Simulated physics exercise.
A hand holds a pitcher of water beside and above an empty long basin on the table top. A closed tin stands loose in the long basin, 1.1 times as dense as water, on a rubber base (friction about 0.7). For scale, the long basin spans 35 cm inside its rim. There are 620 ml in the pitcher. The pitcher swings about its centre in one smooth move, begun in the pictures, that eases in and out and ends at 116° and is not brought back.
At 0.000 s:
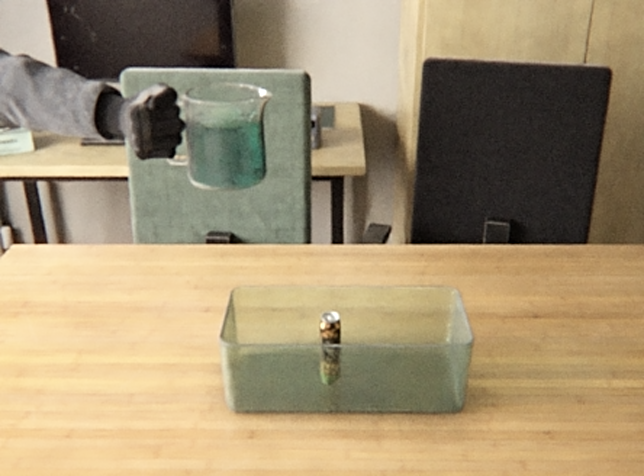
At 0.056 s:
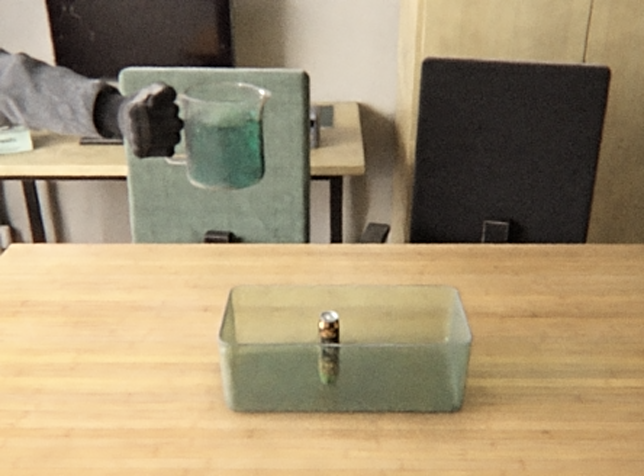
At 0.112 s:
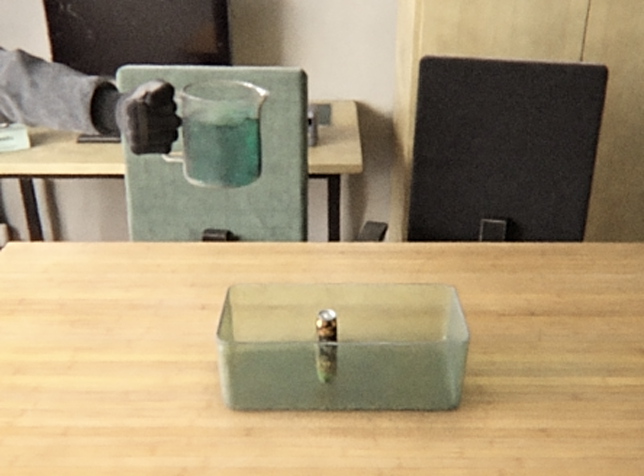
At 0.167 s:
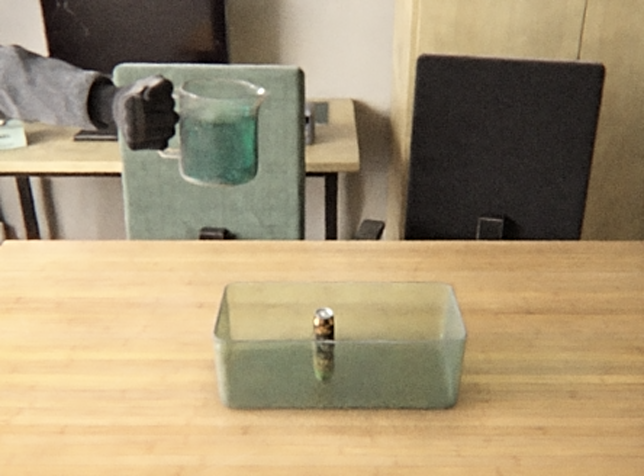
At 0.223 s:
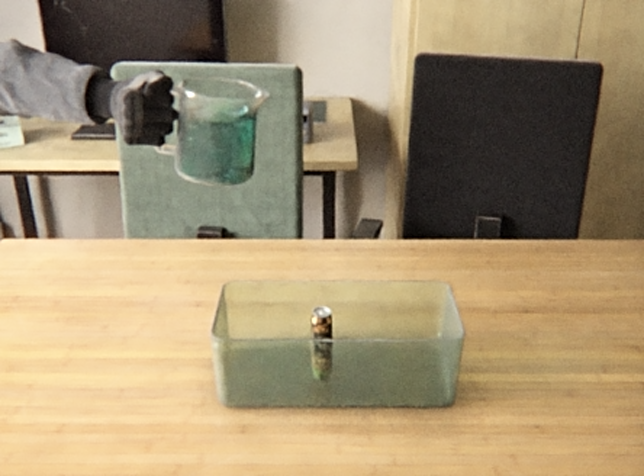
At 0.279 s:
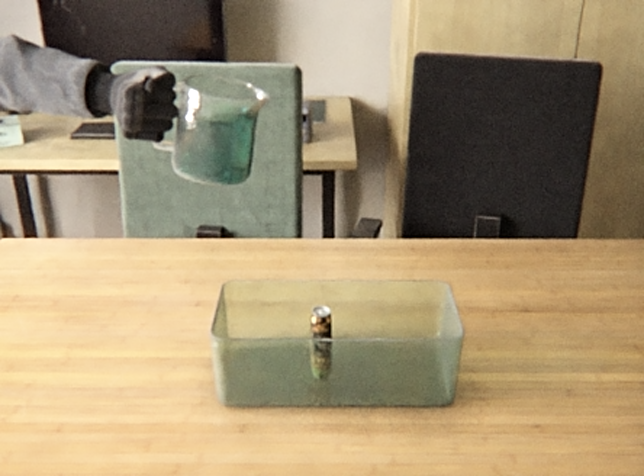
Above a wooden table, a gloved hand slowly tilts a pitcher of blue-green water slightly clockwise.
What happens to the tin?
It remains upright.
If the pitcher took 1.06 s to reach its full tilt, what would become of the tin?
Then it stays up.
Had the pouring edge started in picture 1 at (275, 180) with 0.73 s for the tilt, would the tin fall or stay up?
Then it topples.
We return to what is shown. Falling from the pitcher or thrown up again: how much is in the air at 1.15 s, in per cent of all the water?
About 36 per cent.
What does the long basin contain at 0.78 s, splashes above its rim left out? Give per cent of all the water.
Near 0 in a hundred.
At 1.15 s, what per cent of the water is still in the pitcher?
Near 28 in a hundred.
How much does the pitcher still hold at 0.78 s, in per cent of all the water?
About 90 per cent.
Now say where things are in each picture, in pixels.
In the first frame, it leans 0°; its right rim is at (272, 94); the water meets the walls at (189, 117) and (261, 116); the long basin's rim runs from (226, 315) to (465, 315); the tin's top is at (330, 320).
In the second frame, it leans 0°; its right rim is at (271, 94); the water meets the walls at (188, 116) and (260, 116).
In the third frame, it leans 2°; its right rim is at (270, 93); the water meets the walls at (186, 114) and (258, 114).
In the fourth frame, it leans 4°; its right rim is at (269, 93); the water meets the walls at (183, 113) and (255, 113).
In the fifth frame, it leans 7°; its right rim is at (268, 94); the water meets the walls at (182, 111) and (255, 111).
In the sixth frame, it leans 10°; its right rim is at (270, 97); the water meets the walls at (181, 111) and (255, 111).
Then, 0.78 s in, the tilt is 65° and 89 per cent is still to pour; the tin stands where it began.
Then, 1.15 s in, the tilt is 104° and 27 per cent is still to pour; the tin stands where it began.
Then, 1.54 s in, the tilt is 116° and 0 per cent is still to pour; the tin stands where it began.
Then, 1.96 s in, the tilt is 116° and 0 per cent is still to pour; the tin stands where it began.
Finally, the tin stands where it began.
